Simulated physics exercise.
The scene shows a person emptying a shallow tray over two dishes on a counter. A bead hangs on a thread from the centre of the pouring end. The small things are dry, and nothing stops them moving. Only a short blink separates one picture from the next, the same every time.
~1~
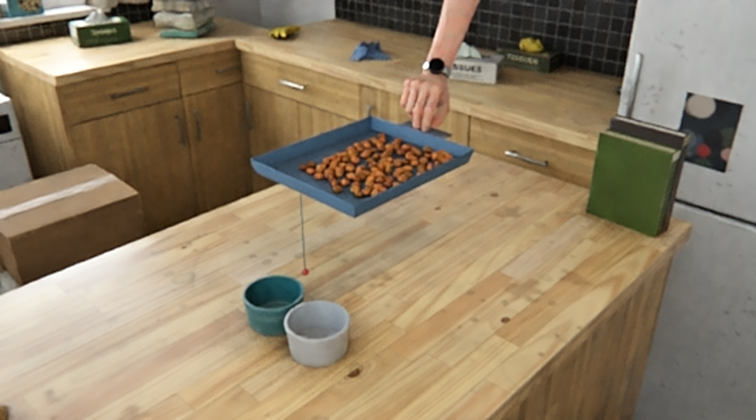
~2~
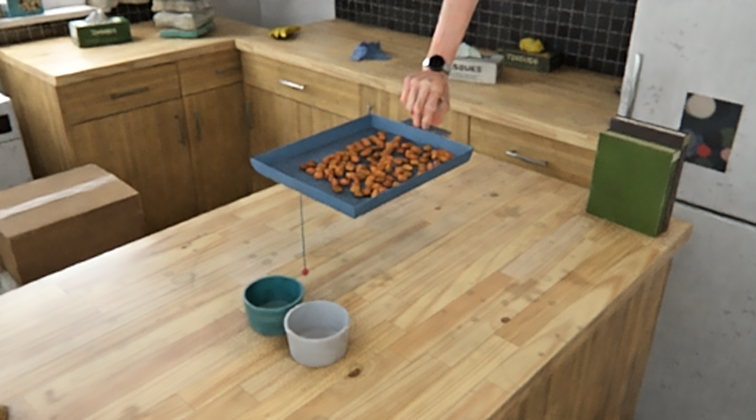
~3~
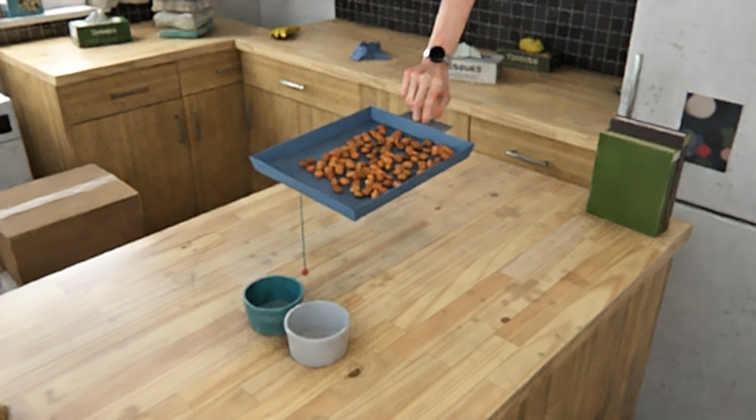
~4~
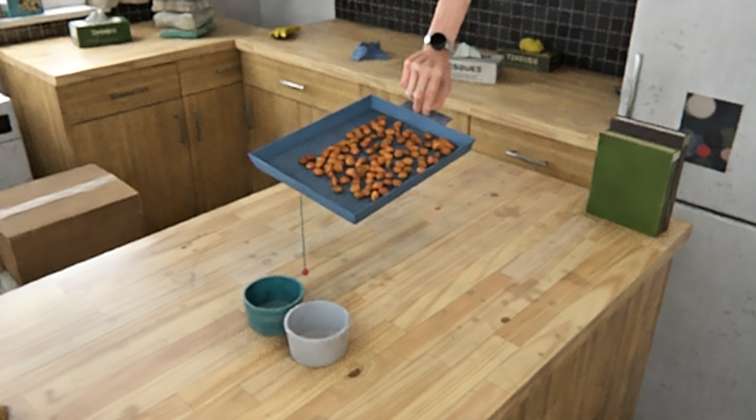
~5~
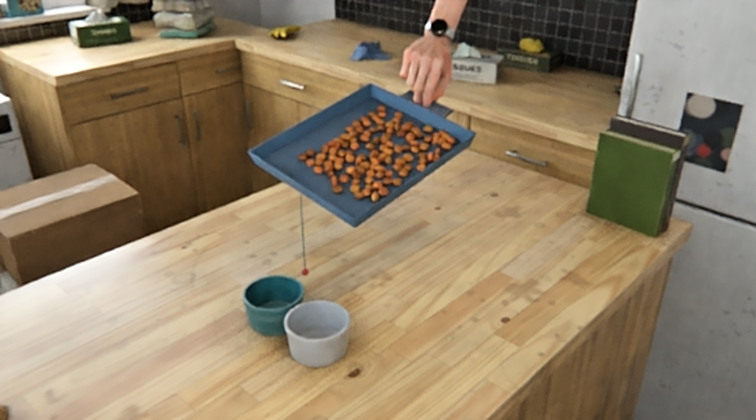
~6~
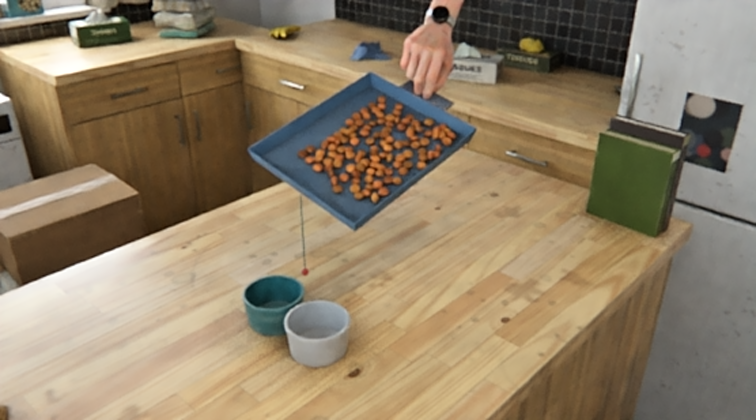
A hand wearing a dark watch gradually tilting a blue tray of small brown pieces above two small dishes on a wooden counter.
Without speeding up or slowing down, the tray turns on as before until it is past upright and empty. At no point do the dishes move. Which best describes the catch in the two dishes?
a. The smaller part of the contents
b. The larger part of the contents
Answer: A.
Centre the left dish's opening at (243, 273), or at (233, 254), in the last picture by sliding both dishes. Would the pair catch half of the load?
First place: Short of half; second place: Short of half.
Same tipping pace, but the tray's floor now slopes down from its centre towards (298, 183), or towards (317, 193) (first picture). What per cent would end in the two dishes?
The first try yields 30 percent and the second 80 percent.
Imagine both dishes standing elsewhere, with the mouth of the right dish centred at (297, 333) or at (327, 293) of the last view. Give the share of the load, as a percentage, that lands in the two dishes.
About 0 and 30 per cent respectively.
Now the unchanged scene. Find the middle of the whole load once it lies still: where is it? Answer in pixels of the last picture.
Close to (354, 331) in the last picture.
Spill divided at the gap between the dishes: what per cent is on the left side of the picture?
It comes to near 0 percent of the spill.
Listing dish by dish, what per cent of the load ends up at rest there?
So the left dish keeps 0 per cent, and the right one keeps 20 per cent.
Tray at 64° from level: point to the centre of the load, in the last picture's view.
Look around (362, 197) in the last picture.
Soon after the last picture, tray tipped steeply; nearly all on the tray; a stray few in the air.
A little later, tray tipped past a quarter turn; a small part on the tray; about a quarter in the right dish; about half outside both; a small part in the air.
Later still, tray tipped past a quarter turn; about a quarter in the right dish; most outside both.
At rest, tray tipped past a quarter turn; about a quarter in the right dish; none in the left dish; most outside both.
